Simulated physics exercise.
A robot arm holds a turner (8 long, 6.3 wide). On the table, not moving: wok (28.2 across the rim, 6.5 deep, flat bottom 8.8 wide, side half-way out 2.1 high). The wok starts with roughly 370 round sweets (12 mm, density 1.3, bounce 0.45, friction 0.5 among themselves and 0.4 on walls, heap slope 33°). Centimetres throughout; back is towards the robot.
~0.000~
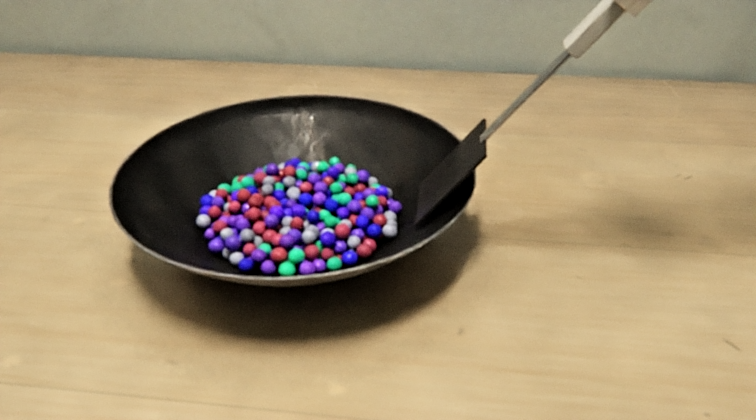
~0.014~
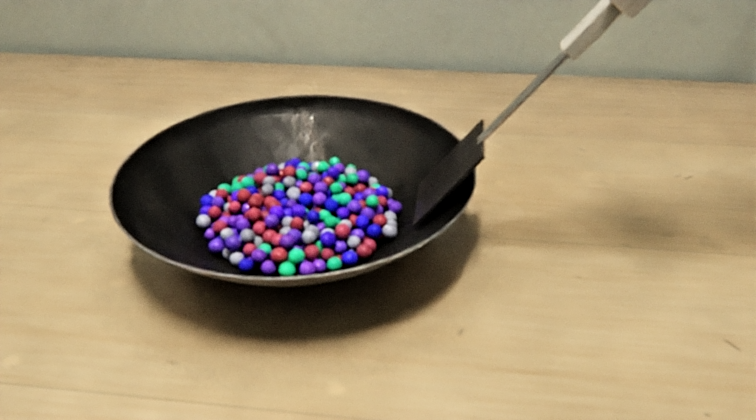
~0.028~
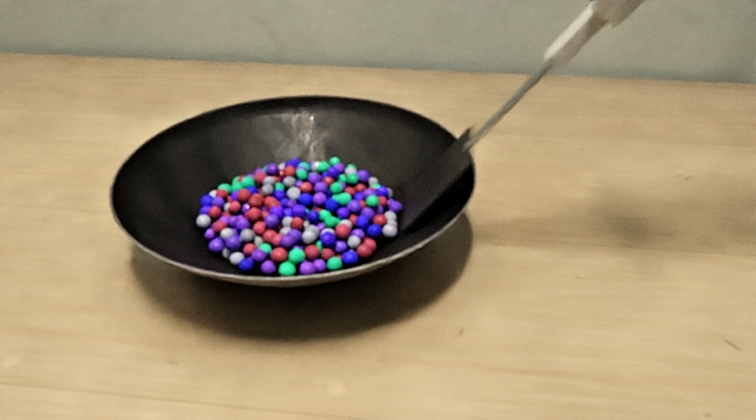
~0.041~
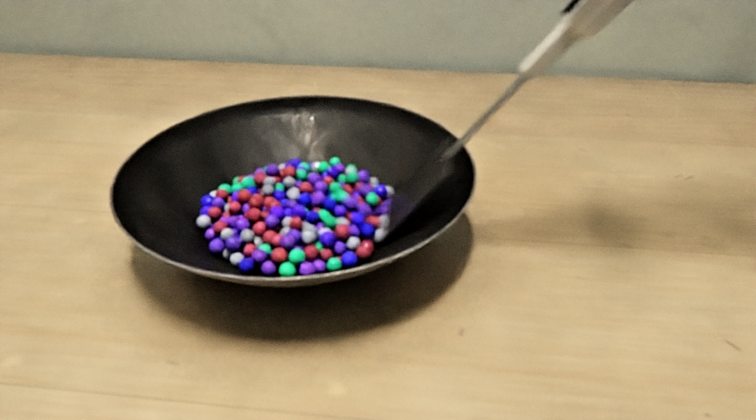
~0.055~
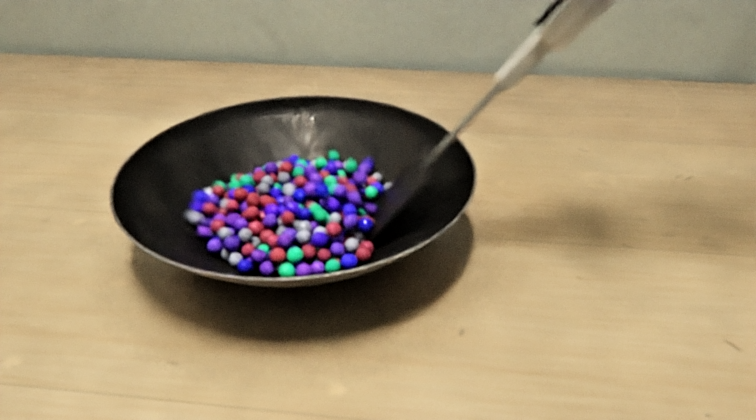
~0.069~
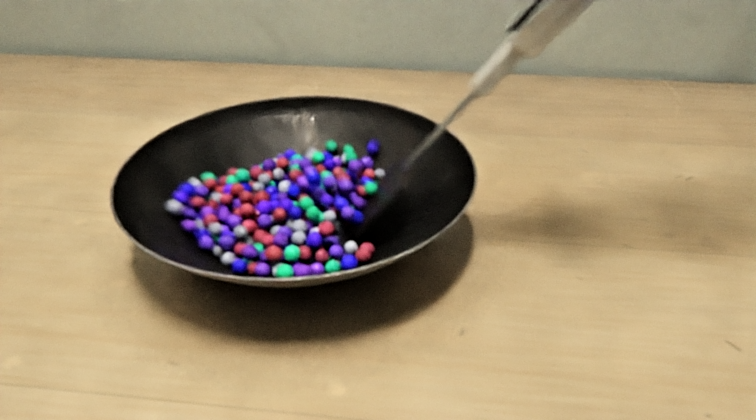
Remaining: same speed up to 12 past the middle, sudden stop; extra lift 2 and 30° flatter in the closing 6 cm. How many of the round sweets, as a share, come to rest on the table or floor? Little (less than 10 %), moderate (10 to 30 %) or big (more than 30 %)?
A big share, more than 30 %, ends on the table or floor.
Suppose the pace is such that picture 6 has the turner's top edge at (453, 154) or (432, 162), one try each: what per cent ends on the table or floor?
Some 20 and 30 per cent.
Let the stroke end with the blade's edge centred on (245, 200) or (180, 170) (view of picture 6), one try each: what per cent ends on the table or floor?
About 0 and 40 per cent.
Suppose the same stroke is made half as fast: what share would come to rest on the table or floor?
Then about 25 per cent.
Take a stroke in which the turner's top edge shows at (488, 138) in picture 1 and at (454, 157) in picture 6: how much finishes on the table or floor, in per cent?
About 25 per cent.
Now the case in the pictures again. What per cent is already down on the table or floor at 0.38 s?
Some 15 per cent.
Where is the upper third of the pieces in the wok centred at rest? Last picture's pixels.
At about (235, 198).
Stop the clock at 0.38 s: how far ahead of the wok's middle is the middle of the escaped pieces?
About 28 cm.
After 0.11 s, sloping 53°, highest piece 9 above the table; 372 in the wok.
After 0.16 s, sloping 48°, highest piece 10 above the table; 369 in the wok, 3 on the blade or in flight.
After 0.38 s, sloping 23°, highest piece 18 above the table; 221 in the wok, 50 on the table or floor, 101 on the blade or in flight.
After 1.43 s, sloping 23°, highest piece 4 above the table; 221 in the wok, 151 on the table or floor.
In the end, 221 in the wok, 151 on the table or floor. That is 41 % on the table or floor.
